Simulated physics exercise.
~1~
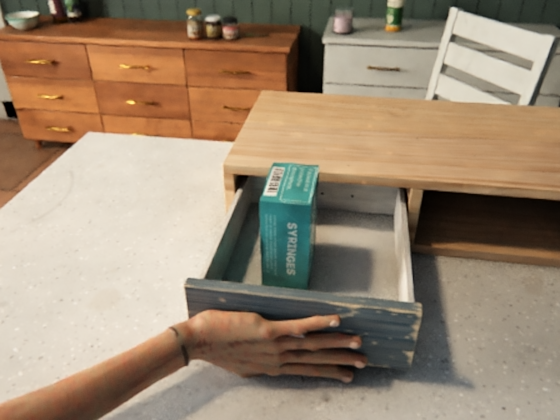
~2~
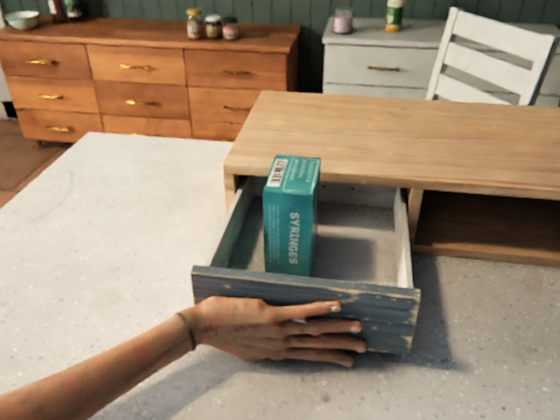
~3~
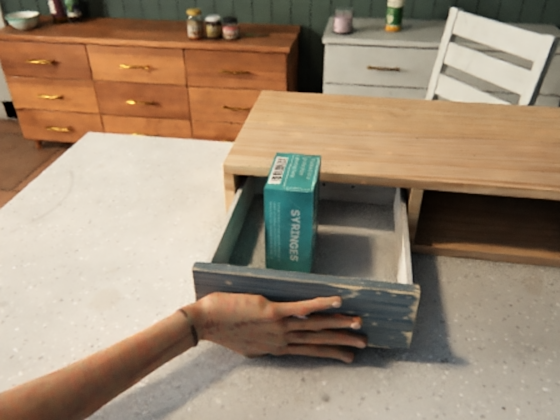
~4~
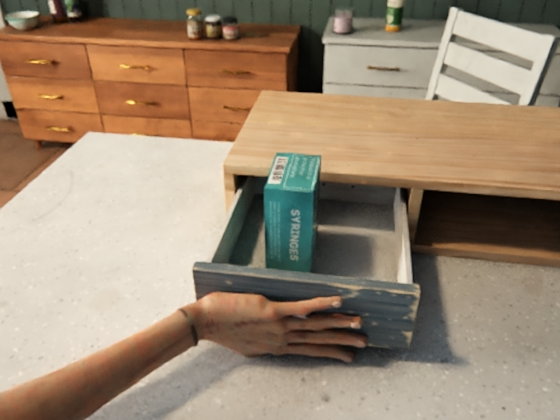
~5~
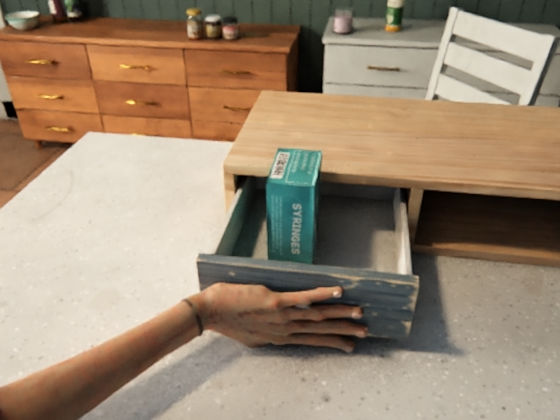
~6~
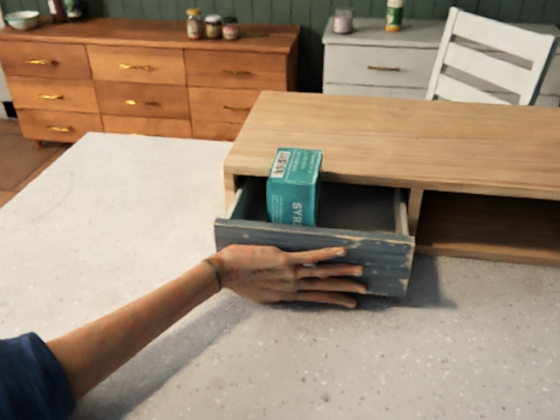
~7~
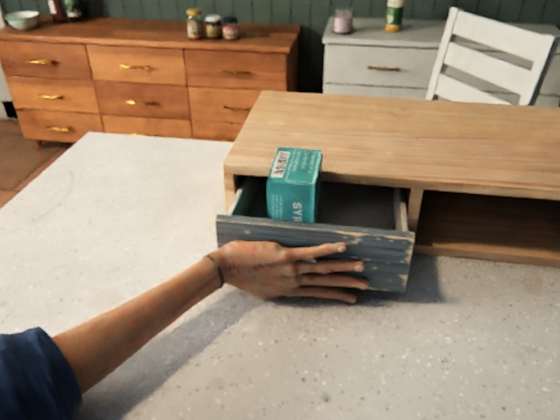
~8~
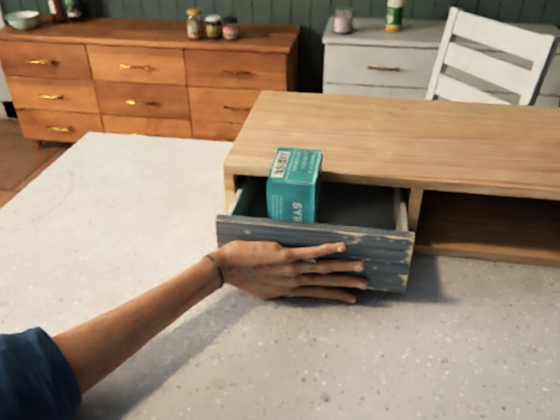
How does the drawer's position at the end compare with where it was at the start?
At the end the drawer sits farther into the wooden unit than at the start, but it is still partly open.
